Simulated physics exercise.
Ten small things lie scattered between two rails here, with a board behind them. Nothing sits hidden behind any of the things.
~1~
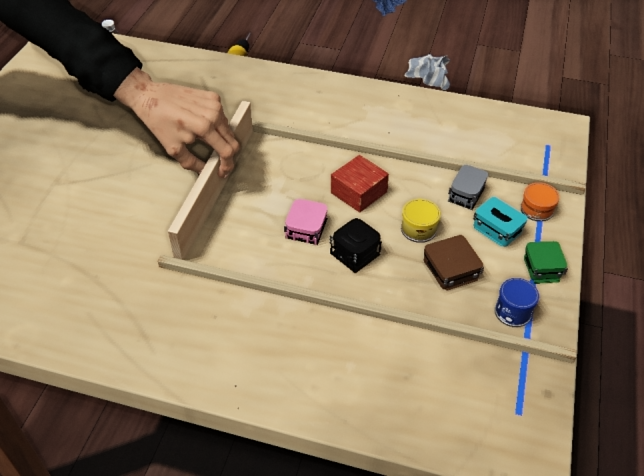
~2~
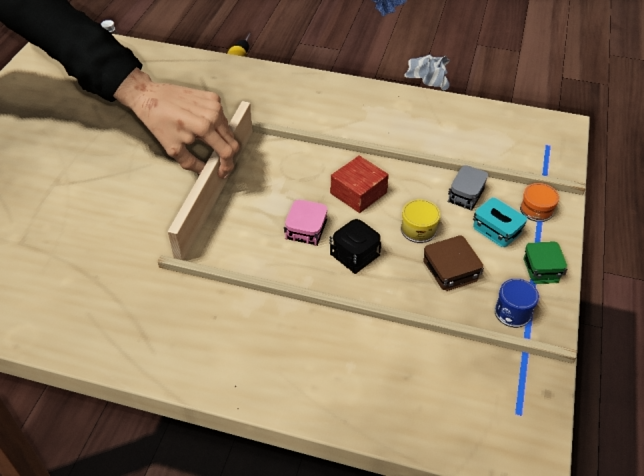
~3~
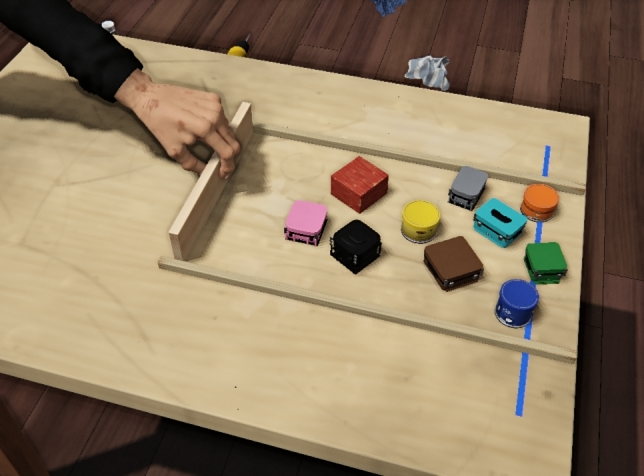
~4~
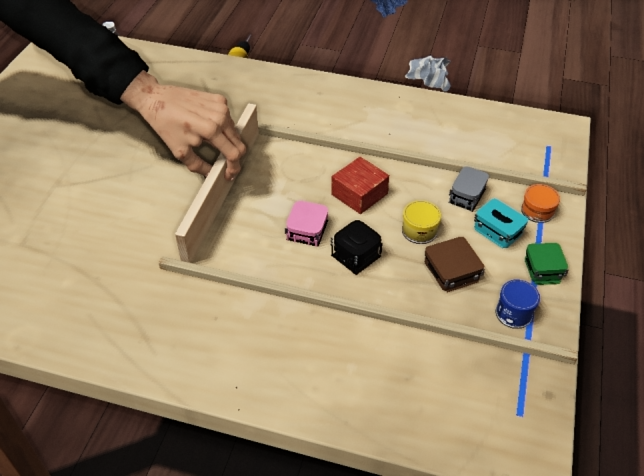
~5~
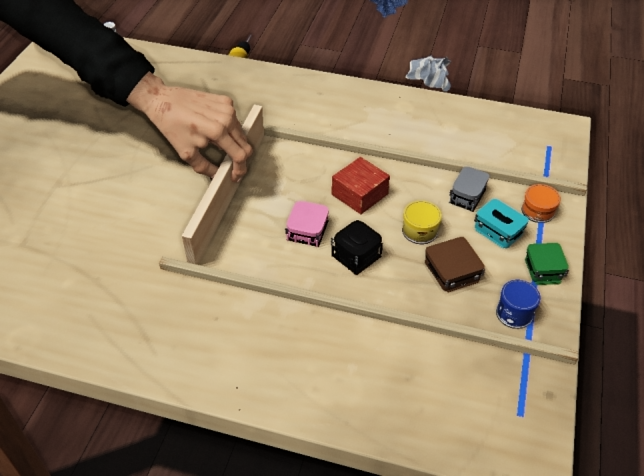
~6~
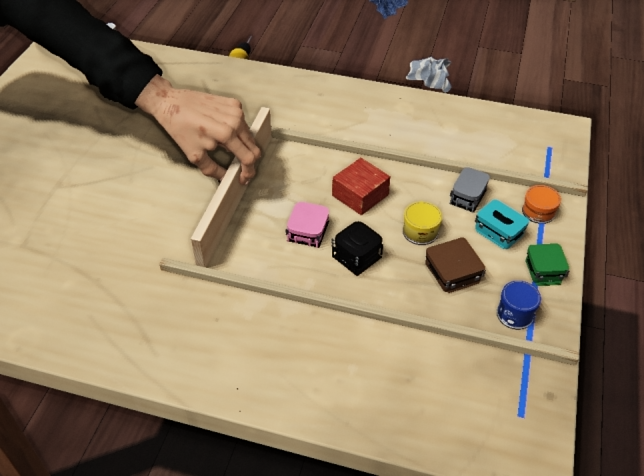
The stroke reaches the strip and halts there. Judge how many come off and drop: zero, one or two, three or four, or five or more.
Five or more slip off.
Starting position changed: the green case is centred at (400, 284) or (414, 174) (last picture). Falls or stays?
Well, the green case stays aboard in the first case and stays aboard in the second.
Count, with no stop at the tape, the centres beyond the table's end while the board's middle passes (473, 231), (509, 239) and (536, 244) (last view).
The numbers are 0, 2 and 6.
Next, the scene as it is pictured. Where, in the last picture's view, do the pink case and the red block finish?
In the last picture, roughly (556, 279) and (566, 218).
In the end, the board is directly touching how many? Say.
4.
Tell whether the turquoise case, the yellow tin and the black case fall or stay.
Turquoise case - goes, yellow tin - stays, black case - stays.
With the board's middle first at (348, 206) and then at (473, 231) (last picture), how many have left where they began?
At the first point the count is 3, at the second it's 10.
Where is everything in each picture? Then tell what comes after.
Green case (544, 263); orange pot (539, 202); blue tin (516, 303); board (215, 176); tape (536, 259), in the first frame.
Orange pot (539, 202); black case (356, 245), in the second frame.
Blue tin (516, 304); pink case (307, 223), in the third frame.
Green case (545, 264); brown case (453, 265), in the fourth frame.
Orange pot (541, 204); grey case (469, 189), in the fifth frame.
Green case (546, 265); orange pot (541, 204); blue tin (518, 305); board (235, 183); tape (538, 261), in the sixth frame.
Soon after, none off yet; green case at rest near (546, 265); orange pot at rest near (541, 204); blue tin at rest near (518, 305).
In the end, the number that fall off is five or more; gone, grey case, brown case, turquoise case, blue tin, orange pot and green case.
